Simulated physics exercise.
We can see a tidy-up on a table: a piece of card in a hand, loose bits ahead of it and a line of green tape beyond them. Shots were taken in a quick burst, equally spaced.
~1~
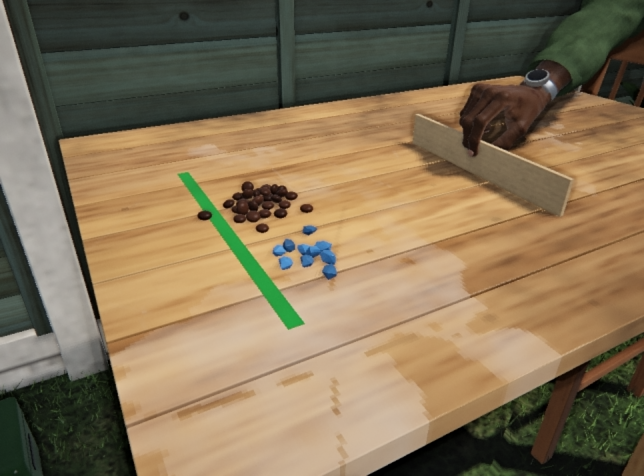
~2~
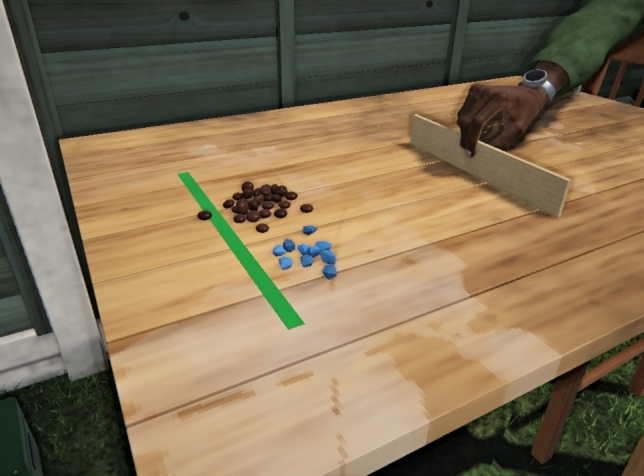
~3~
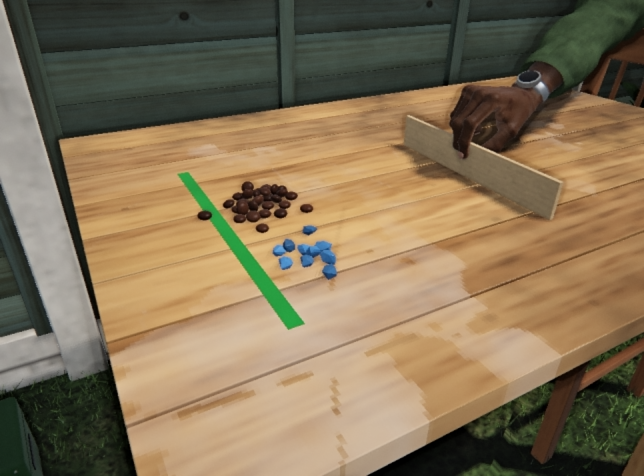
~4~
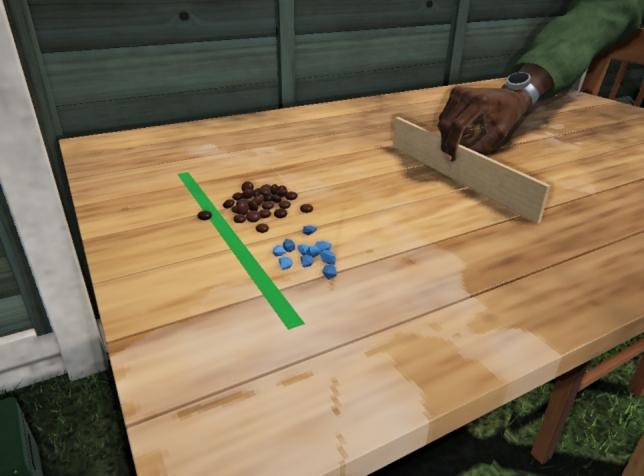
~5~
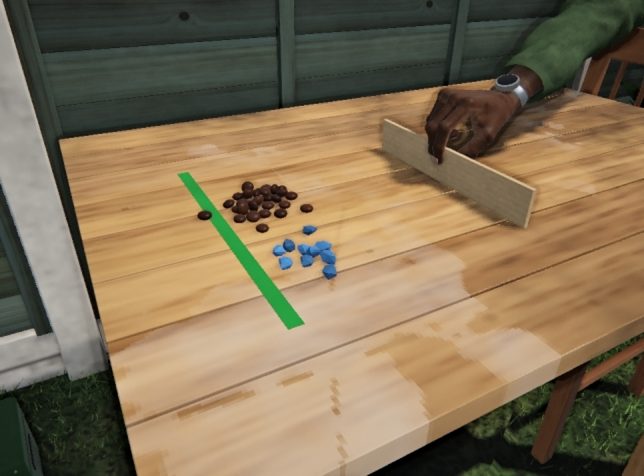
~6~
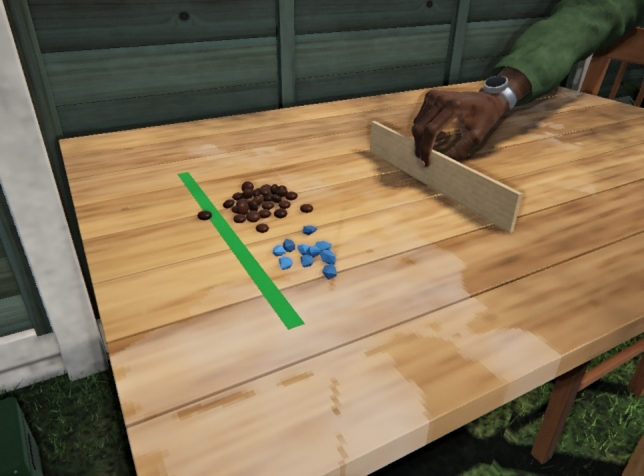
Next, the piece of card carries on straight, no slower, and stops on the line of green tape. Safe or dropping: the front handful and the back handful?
Here the front handful stays on top, and the back handful stays on top.
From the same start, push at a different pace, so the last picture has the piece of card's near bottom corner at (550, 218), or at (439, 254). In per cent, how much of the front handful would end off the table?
Roughly 0 per cent, and 0 per cent.
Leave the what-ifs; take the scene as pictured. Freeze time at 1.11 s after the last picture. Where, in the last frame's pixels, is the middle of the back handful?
Its centre sits near (178, 219).
Then, 0.41 s later than the last frame, piece of card still moving, near (330, 173); front handful all on the table, its front near (284, 263); back handful all on the table, its front near (204, 216).
Then, 0.83 s later than the last frame, piece of card stopped at the green tape; front handful all on the table, its front near (204, 271); back handful all on the table, its front near (149, 226).
Then, 1.11 s later than the last frame, piece of card stopped at the green tape; front handful all on the table, its front near (188, 275); back handful all on the table, its front near (145, 227).
When it is over, piece of card stopped at the green tape; front handful all on the table, its front near (188, 275); back handful all on the table, its front near (145, 227).
